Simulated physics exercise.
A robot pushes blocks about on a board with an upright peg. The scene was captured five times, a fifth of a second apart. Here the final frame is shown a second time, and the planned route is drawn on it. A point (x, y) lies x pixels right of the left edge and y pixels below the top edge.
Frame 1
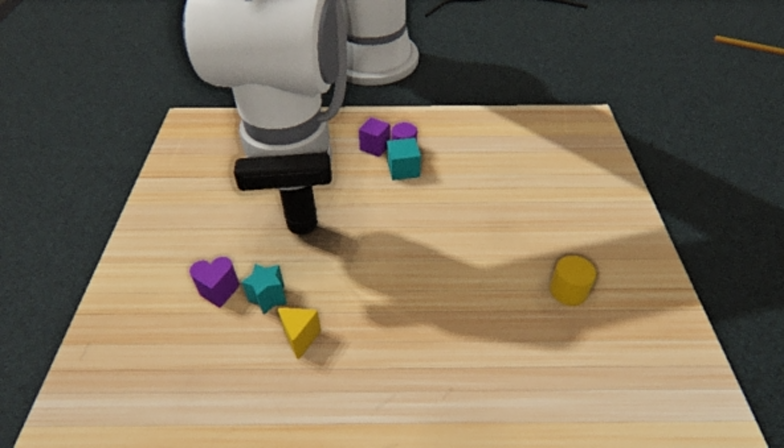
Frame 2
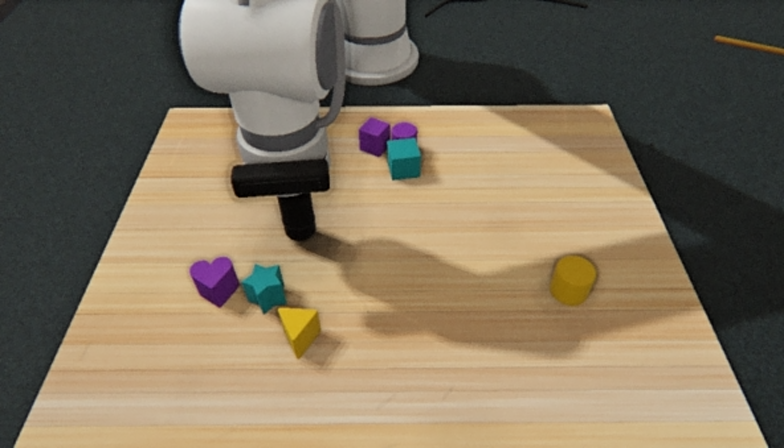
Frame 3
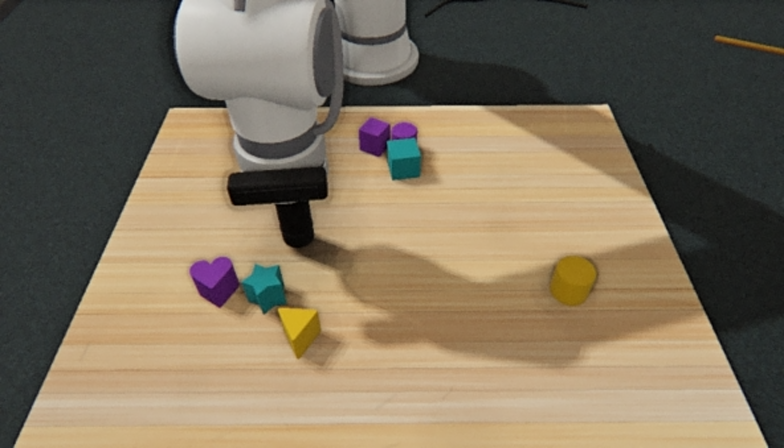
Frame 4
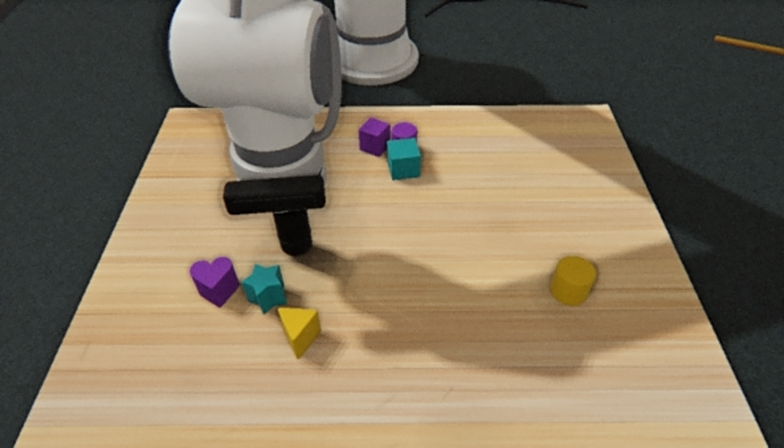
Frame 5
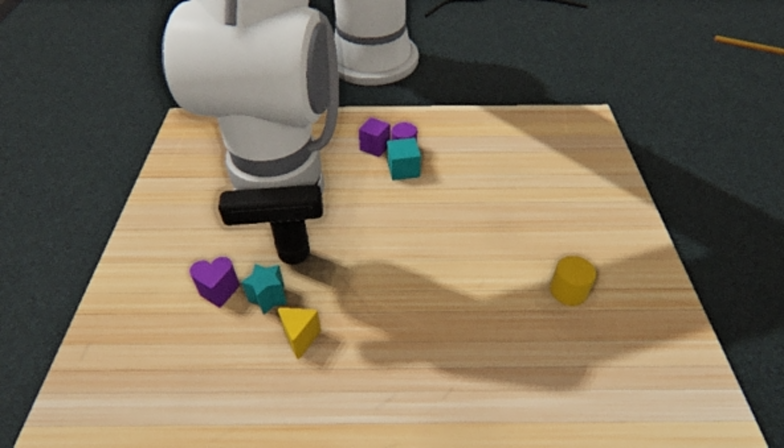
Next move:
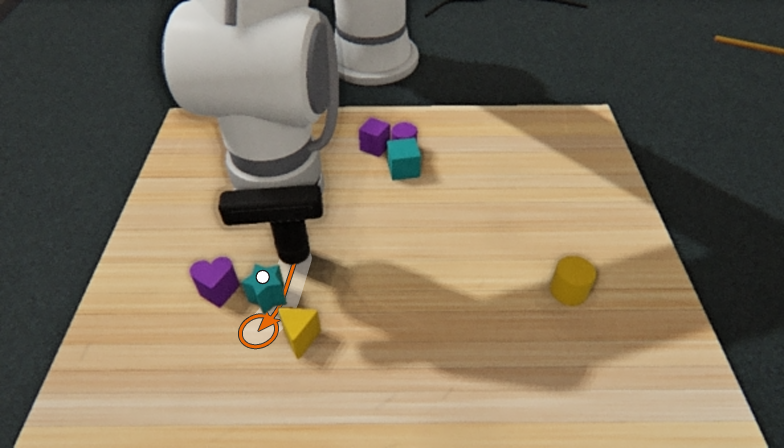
Robot arm with a black peg moving slowly down a wooden board near a purple heart, turquoise star and yellow triangle.
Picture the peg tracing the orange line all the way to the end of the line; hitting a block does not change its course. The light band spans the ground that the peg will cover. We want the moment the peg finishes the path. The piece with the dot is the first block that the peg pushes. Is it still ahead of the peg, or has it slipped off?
By then it is in front of the peg.
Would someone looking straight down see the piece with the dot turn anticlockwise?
I expect not.
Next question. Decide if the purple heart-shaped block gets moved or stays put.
It is still where it was.
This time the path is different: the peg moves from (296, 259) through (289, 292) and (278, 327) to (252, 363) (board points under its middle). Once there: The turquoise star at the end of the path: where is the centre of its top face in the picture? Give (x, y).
Close to (236, 305).
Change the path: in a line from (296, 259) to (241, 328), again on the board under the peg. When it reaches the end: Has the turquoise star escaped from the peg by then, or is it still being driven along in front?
When the path is over, you would find the turquoise star still in front of the peg.
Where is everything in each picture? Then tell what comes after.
The first frame shows lower end of the peg at (303, 225), tops of blocks, purple heart-shaped block at (211, 270), turquoise star at (263, 277), yellow triangular piece at (296, 319).
The second frame shows peg at (301, 230), blocks as before.
The third frame shows peg at (299, 237), blocks as before.
The fourth frame shows peg at (297, 245), blocks as before.
The fifth frame shows peg at (294, 253), purple heart-shaped block at (211, 270), turquoise star at (263, 277), yellow triangular piece at (296, 319).
The drawn path runs from (296, 259) by way of (284, 295) to (259, 331); the dot is on the turquoise star.
What follows on the original path. Halfway along, peg at (282, 289); turquoise star at (252, 293), turned 40° clockwise.
At the end, peg at (256, 325); purple heart-shaped block not moved; turquoise star at (217, 321), turned 65° clockwise; yellow triangular piece not moved.
